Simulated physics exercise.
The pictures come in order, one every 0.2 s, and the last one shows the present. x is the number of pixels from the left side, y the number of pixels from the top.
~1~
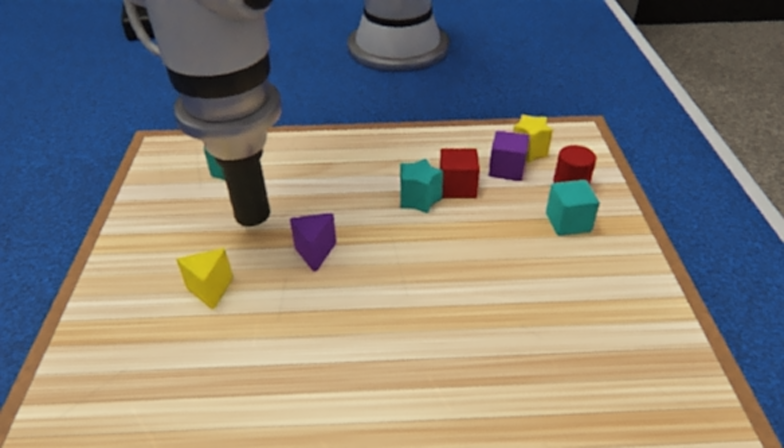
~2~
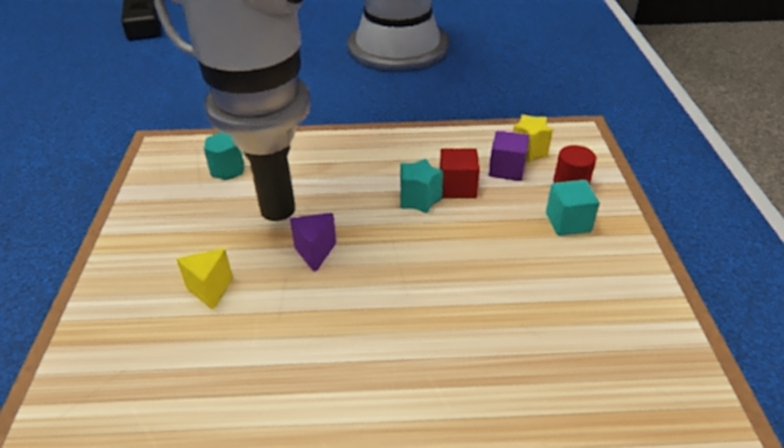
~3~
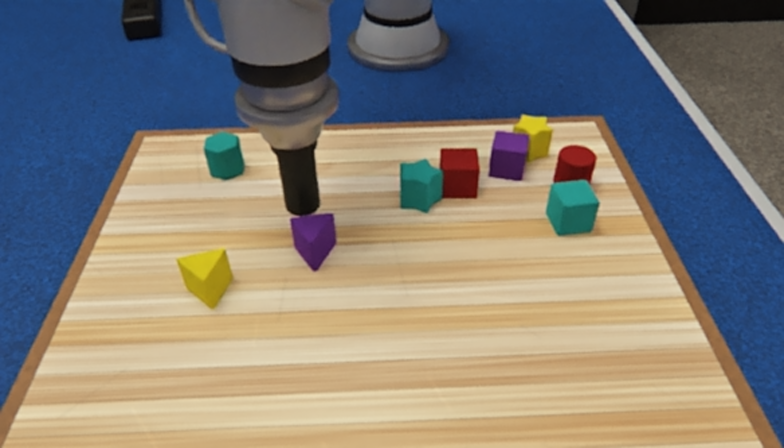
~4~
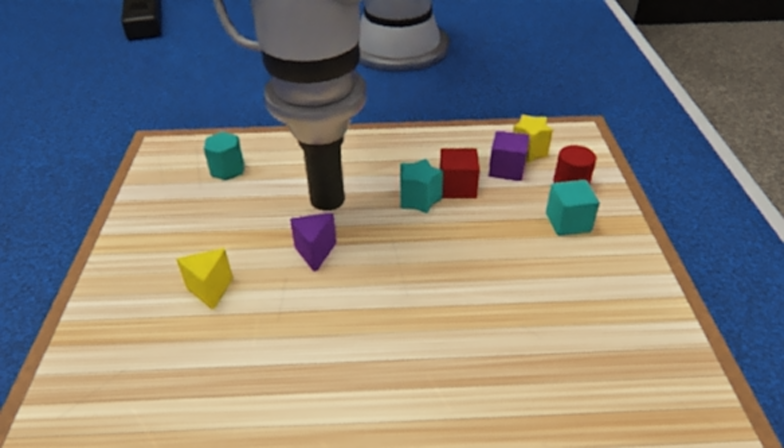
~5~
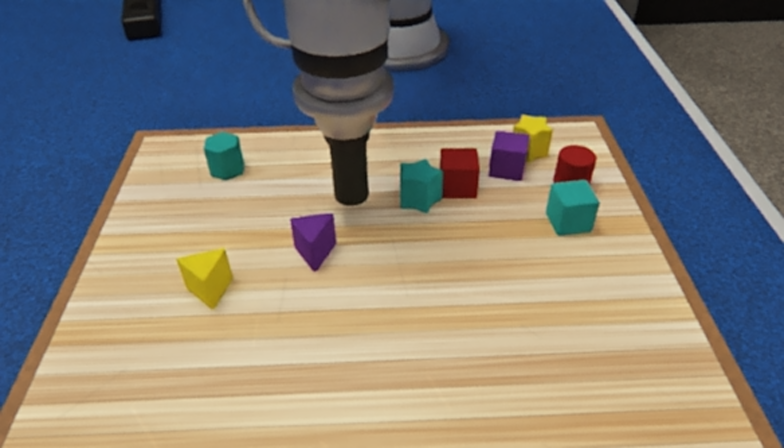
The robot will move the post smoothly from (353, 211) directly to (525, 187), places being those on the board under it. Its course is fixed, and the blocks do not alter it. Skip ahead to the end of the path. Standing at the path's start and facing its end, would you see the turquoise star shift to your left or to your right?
It shifts rightward.
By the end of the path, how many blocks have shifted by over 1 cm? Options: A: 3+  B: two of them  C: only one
A: 3+.
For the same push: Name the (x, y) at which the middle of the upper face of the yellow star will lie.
The middle of its upper face should be somewhere near (555, 104).
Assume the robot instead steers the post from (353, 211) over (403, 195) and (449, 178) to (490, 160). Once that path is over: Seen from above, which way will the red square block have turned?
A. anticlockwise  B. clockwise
Correct choice: A.
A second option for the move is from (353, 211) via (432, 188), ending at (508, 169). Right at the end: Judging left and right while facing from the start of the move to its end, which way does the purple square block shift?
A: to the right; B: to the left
My pick is A.
What follows on the original path. One third of the way, post at (412, 186); turquoise star at (447, 172); red square block at (471, 154), turned 20° anticlockwise.
Two thirds of the way, post at (472, 178); turquoise star at (504, 177), turned 35° clockwise; red square block at (495, 149), turned 60° anticlockwise; purple square block at (521, 135), turned 15° clockwise; yellow star at (540, 121), turned 15° anticlockwise.
At the end, post at (527, 171); purple triangular block in place; turquoise star at (534, 179), turned 90° clockwise; red square block at (539, 139), turned 85° anticlockwise; purple square block at (550, 120); yellow star at (555, 104), turned 35° anticlockwise.
